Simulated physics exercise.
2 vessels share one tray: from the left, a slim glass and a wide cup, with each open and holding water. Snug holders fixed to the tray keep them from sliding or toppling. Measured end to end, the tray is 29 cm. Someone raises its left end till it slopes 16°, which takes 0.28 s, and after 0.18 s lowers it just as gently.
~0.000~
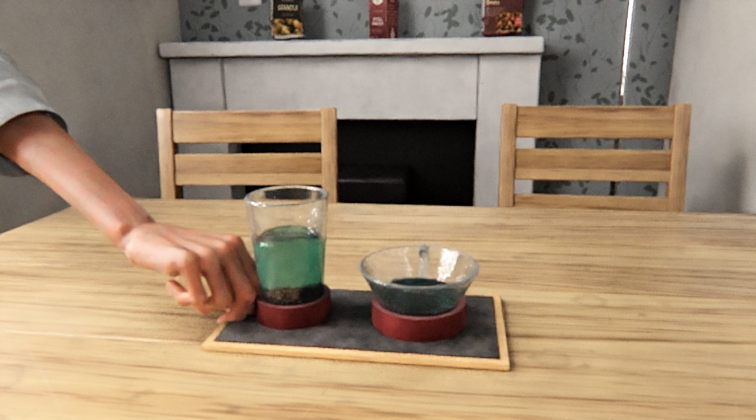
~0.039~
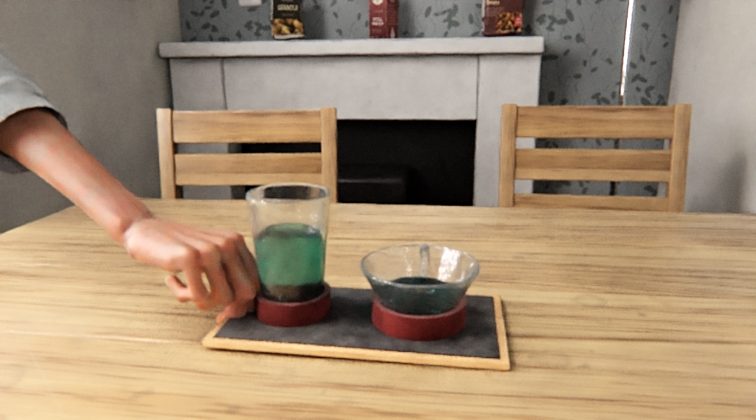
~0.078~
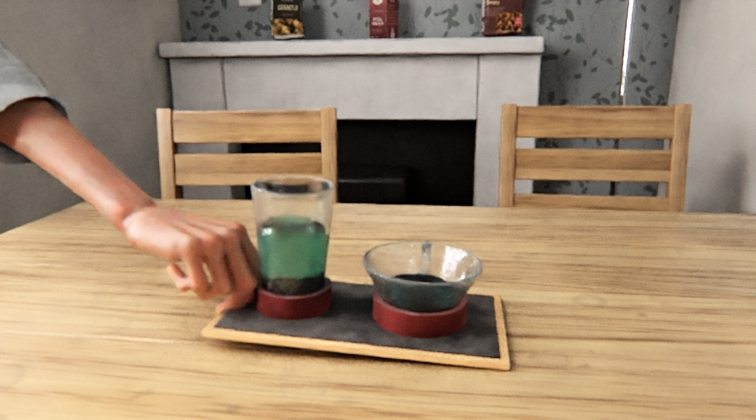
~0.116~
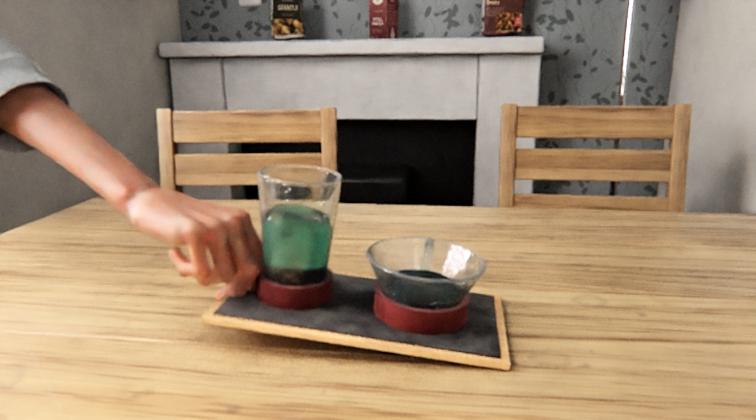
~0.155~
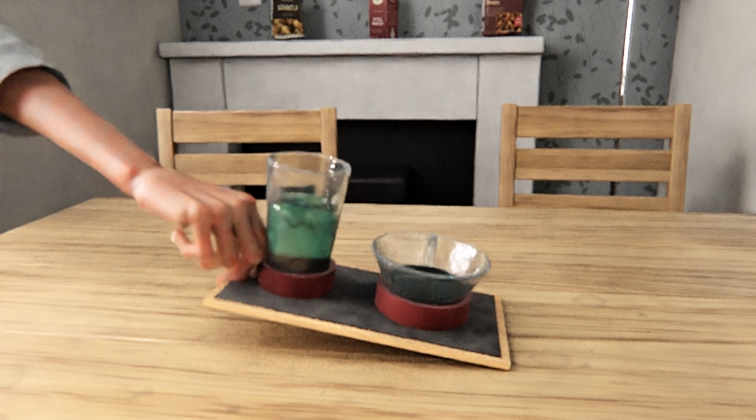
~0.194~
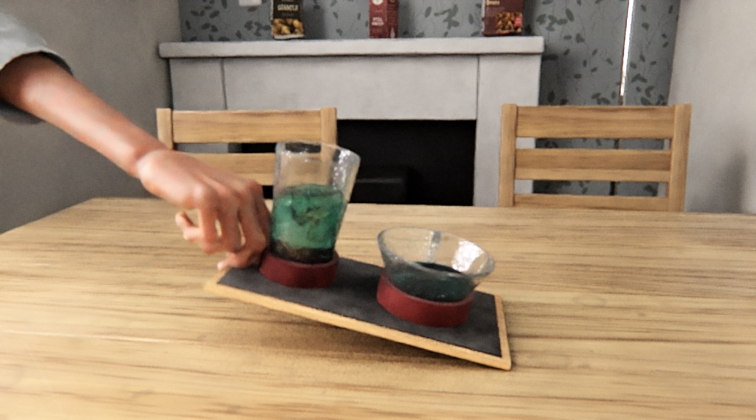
A hand at the left lifts that end of a dark, wood-edged tray on a wooden table, gradually sloping it down to the right, while the green liquid in the tall glass and the darker liquid in the wide cup shift.
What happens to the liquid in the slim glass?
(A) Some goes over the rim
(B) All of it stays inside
The answer is B.
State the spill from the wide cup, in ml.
Roughly 0 ml.
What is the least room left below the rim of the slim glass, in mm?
9 mm.
By 0.39 s the slope is 16°; losses from the left are 0, 0 ml.
By 0.59 s the slope is 9°; losses from the left are 0, 0 ml.
By 0.79 s the slope is 0°; losses from the left are 0, 0 ml.
By 0.99 s the slope is 0°; losses from the left are 0, 0 ml.
At rest losses from the left are 0, 0 ml.
